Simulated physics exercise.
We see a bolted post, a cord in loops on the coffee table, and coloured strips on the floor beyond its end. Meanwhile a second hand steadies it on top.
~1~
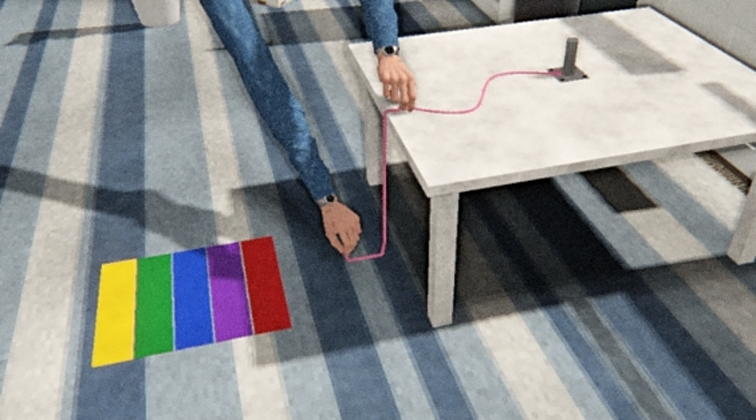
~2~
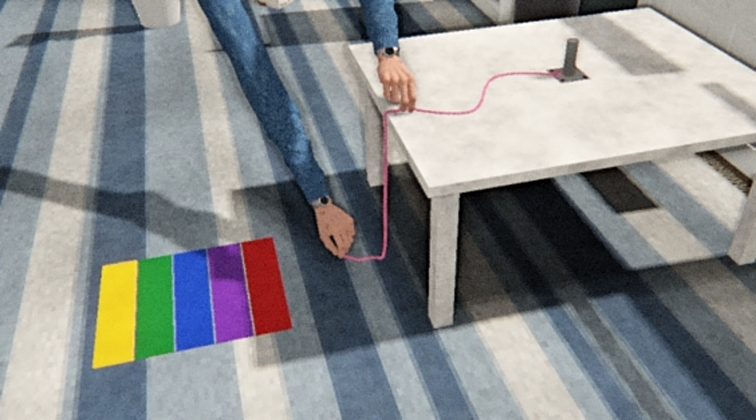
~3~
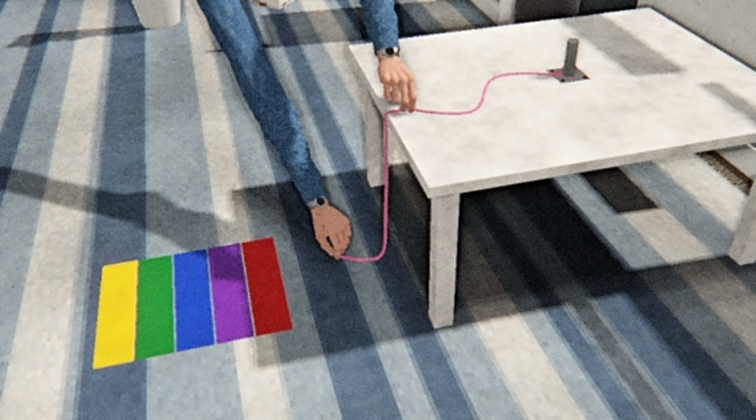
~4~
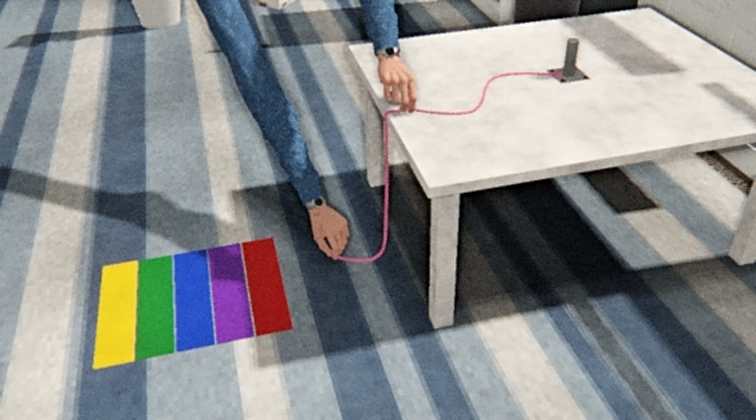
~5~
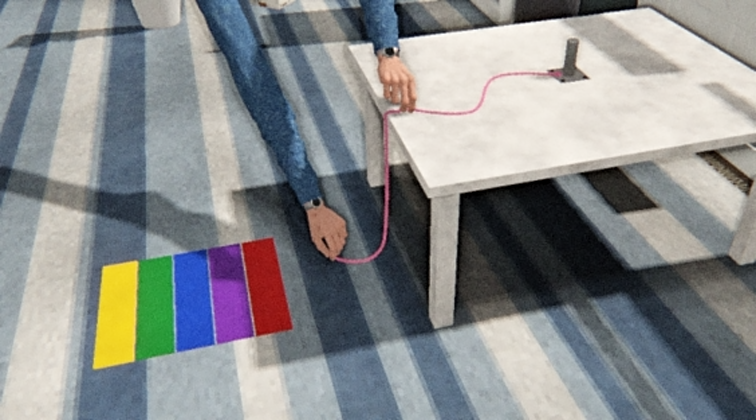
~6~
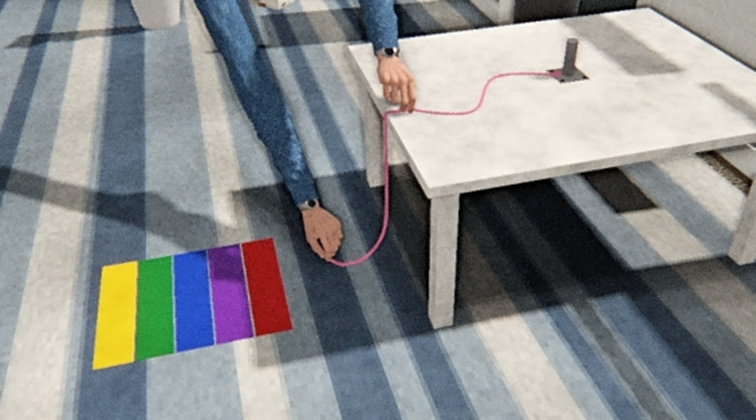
A hand near the floor drawing the end of a pink cord slightly left, while another hand rests at the white table's edge.
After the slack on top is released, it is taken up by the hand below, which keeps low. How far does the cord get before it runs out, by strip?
As far as the blue strip.
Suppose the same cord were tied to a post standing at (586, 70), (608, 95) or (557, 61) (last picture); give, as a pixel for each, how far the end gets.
The first try gives about (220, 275), the second about (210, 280) and the third about (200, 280).
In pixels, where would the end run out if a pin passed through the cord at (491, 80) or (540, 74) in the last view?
Per try (px, approx.): (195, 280); (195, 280).
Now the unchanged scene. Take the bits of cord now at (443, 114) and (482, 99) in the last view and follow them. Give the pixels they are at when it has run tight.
Result - first point (401, 108), second point (454, 97).
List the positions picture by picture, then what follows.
End (345, 251); red (270, 313); purple (232, 320); blue (193, 327); green (154, 335); yellow (114, 343), in the first frame.
End (338, 254); cord through (529, 73) (484, 92) (444, 113) (386, 128) (385, 190) (385, 248), in the second frame.
End (335, 255), in the third frame.
End (333, 255); cord through (529, 74) (484, 93) (444, 114) (386, 129) (387, 190) (383, 248), in the fourth frame.
End (331, 256), in the fifth frame.
End (326, 257); cord through (528, 74) (484, 93) (443, 114) (386, 129) (387, 190) (375, 247), in the sixth frame.
Early on, end near (256, 269); over red.
Midway, end near (214, 277); over purple.
At the end of the slack, end near (190, 282); over blue. It gets as far as the blue strip.
